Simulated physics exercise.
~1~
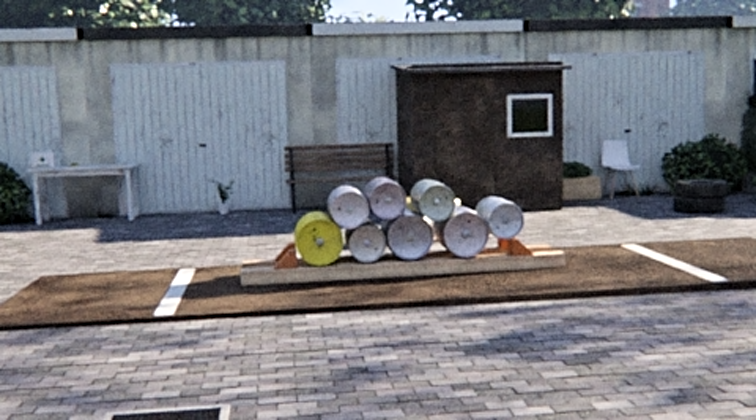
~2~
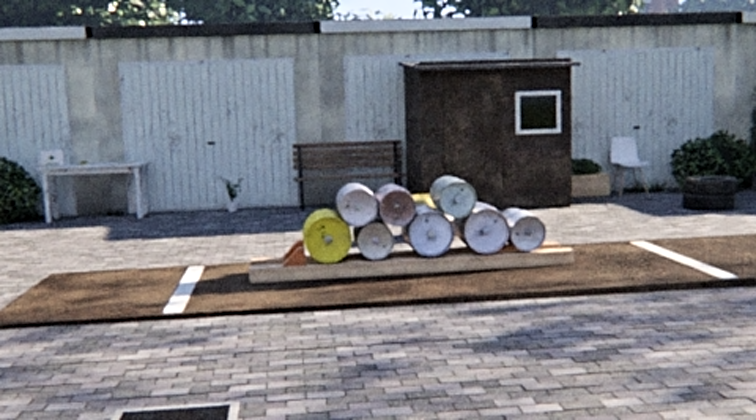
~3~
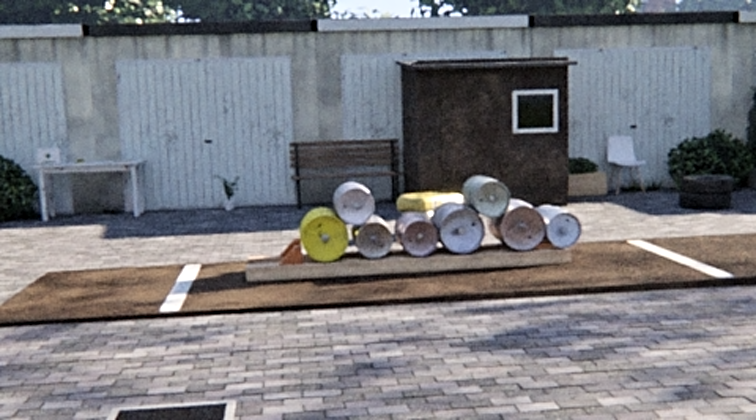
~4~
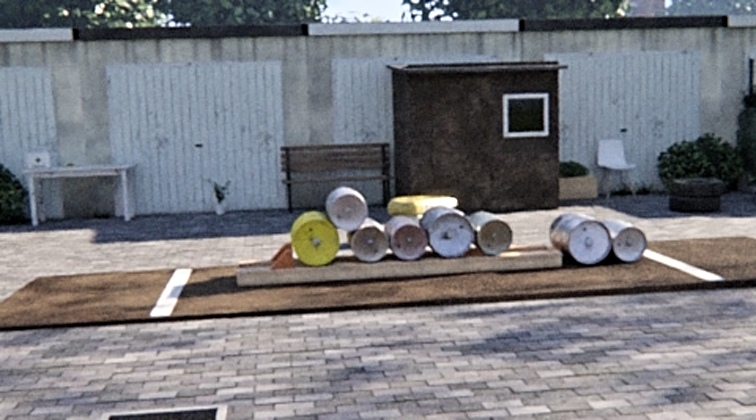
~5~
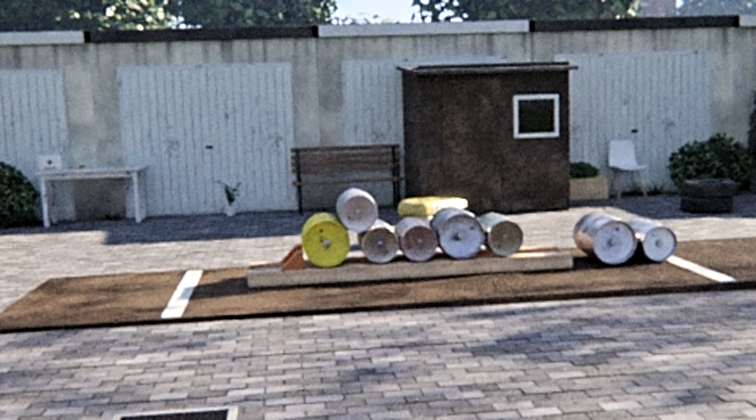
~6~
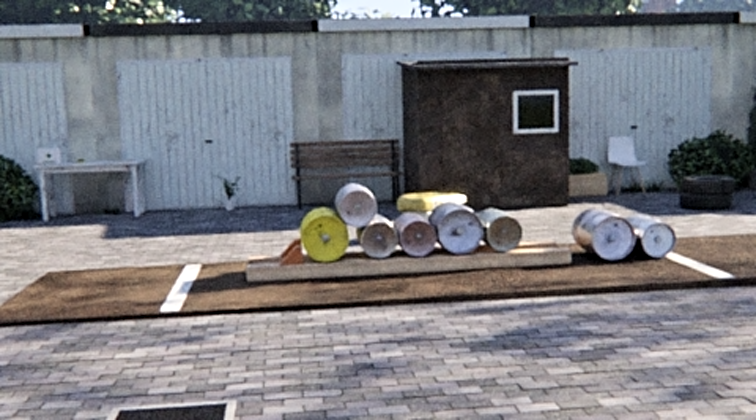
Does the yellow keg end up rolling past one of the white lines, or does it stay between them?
It stays between the white lines, still resting at the left end of the row on the timber base.
